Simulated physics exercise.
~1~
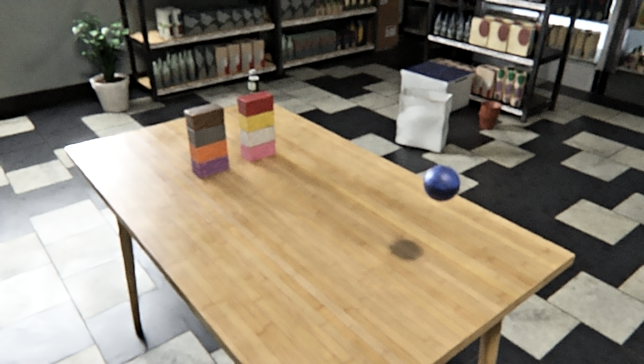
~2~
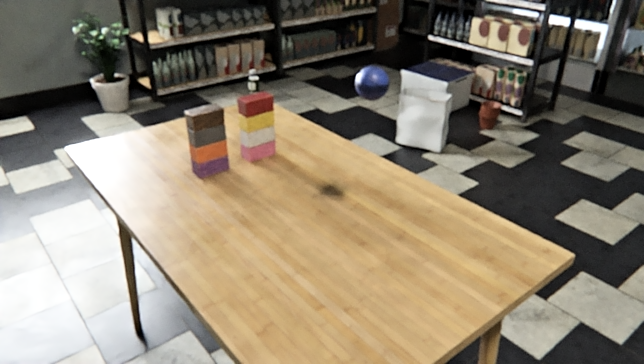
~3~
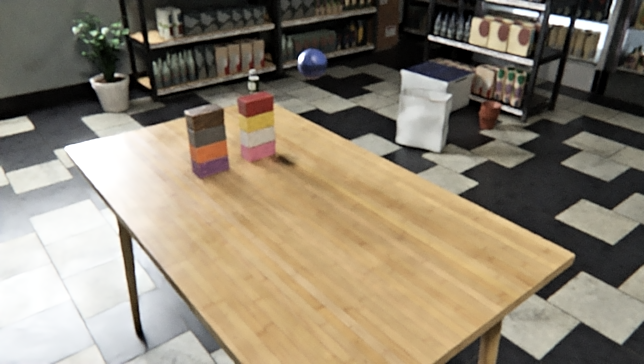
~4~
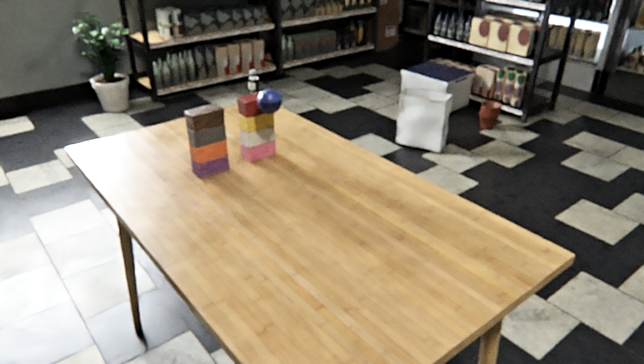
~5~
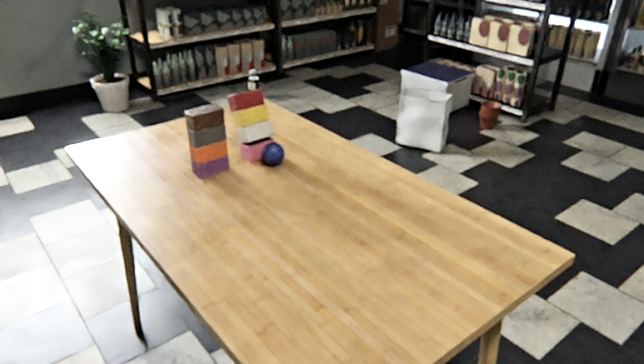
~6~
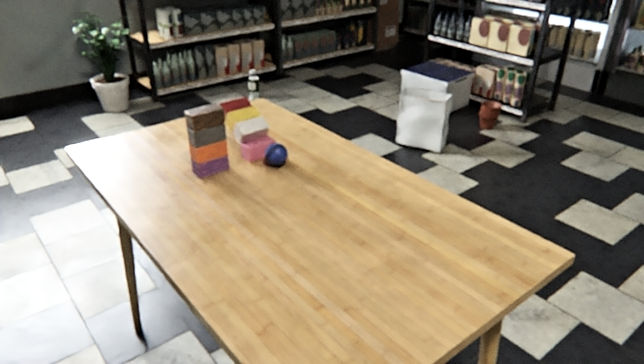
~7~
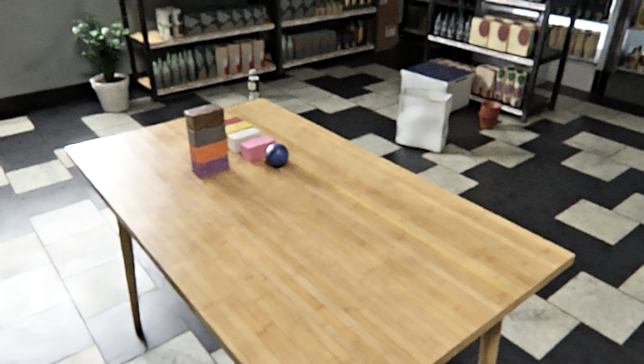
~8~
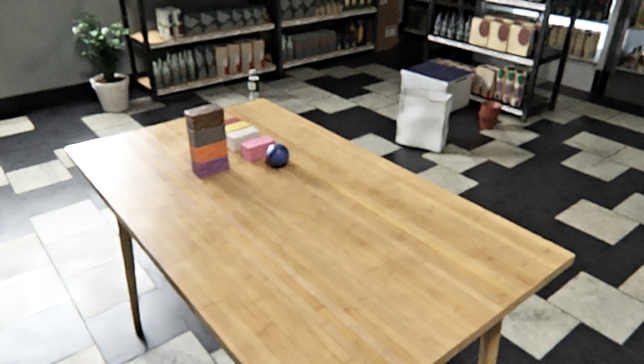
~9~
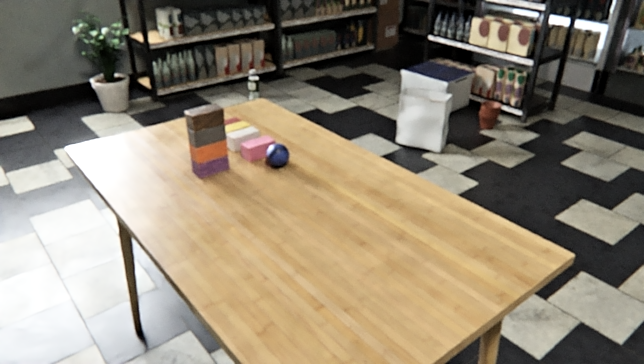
A blue ball flies left into a block stack, toppling its red, yellow and white blocks.
